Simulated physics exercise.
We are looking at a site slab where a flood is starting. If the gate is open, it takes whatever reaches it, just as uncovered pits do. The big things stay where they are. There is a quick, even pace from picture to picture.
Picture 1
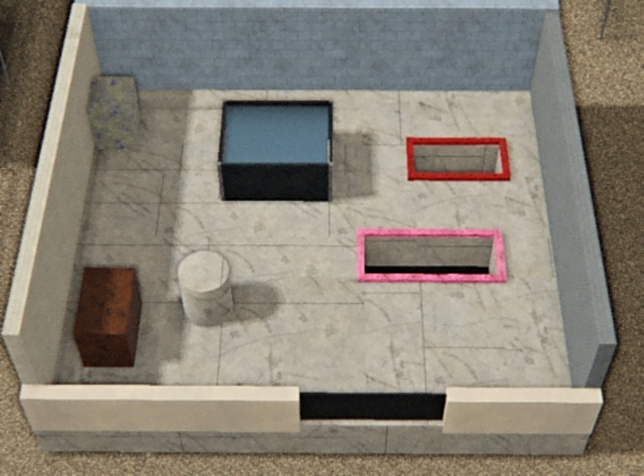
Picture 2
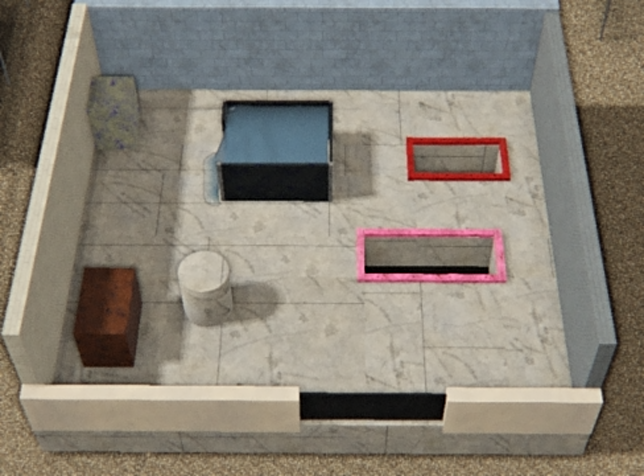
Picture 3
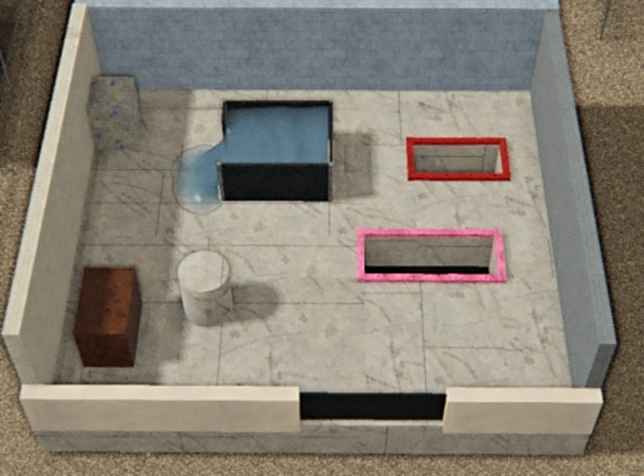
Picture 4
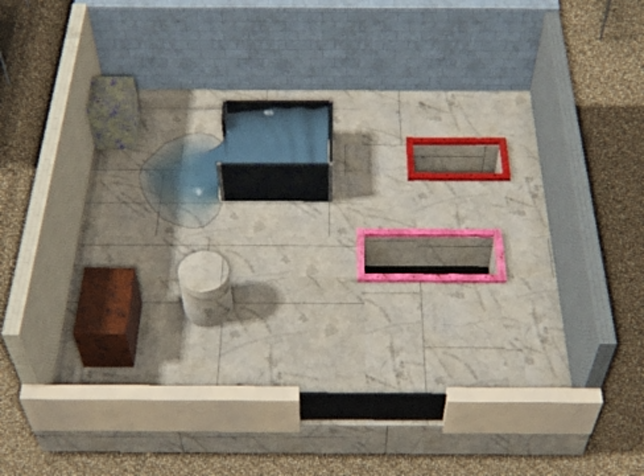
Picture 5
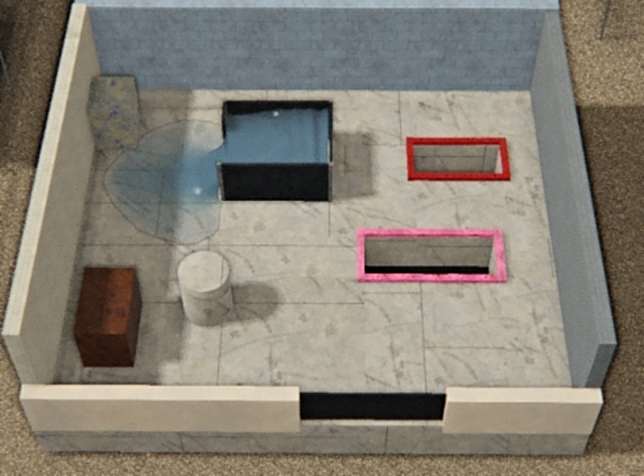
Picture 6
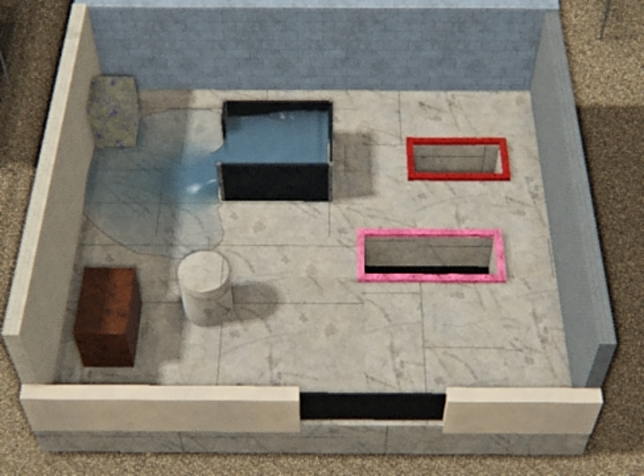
In this clip, water pours from the left side of a dark tank on a walled slab and spreads leftward across the pale floor in a widening sheet, while the block, cylinder and red and pink-rimmed pits stay still.
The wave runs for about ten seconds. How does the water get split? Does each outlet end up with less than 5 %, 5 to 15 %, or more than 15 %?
The gate soaks up scarcely any - beneath five per cent, the pink pit soaks up scarcely any - beneath five per cent, the red pit soaks up scarcely any - beneath five per cent.
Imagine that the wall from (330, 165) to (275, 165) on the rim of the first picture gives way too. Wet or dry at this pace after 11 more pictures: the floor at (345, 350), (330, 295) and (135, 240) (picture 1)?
Point 1: Inundated; point 2: Inundated; point 3: Unwetted.
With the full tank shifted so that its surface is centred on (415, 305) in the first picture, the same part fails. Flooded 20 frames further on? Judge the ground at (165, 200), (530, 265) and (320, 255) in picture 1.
In sequence: Inundated, next unflooded, then unflooded.
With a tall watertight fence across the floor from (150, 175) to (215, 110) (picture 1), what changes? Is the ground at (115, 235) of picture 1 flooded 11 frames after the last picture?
My call: Swamped.
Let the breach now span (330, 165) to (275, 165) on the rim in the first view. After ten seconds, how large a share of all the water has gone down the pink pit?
The pink pit takes 6 per cent.
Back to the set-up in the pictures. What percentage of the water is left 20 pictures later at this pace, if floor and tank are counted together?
I make it around 100 per cent.
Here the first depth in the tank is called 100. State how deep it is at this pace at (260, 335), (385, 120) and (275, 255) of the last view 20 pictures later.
In order: 0, 0, 0 %.
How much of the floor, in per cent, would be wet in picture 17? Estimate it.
Estimate: Some 25 in a hundred.
A moment on, water covers 20 % of the floor; the gate 0 %, the pink pit 0 %, the red pit 0 %.
Next, water covers 25 % of the floor; the gate 0 %, the pink pit 0 %, the red pit 0 %.
Then, water covers 35 % of the floor; the gate 0 %, the pink pit 0 %, the red pit 0 %.
Later, water covers 75 % of the floor; the gate 0 %, the pink pit 0 %, the red pit 0 %.
In the end, water covers 95 % of the floor; the gate 0 %, the pink pit 0 %, the red pit 0 %.
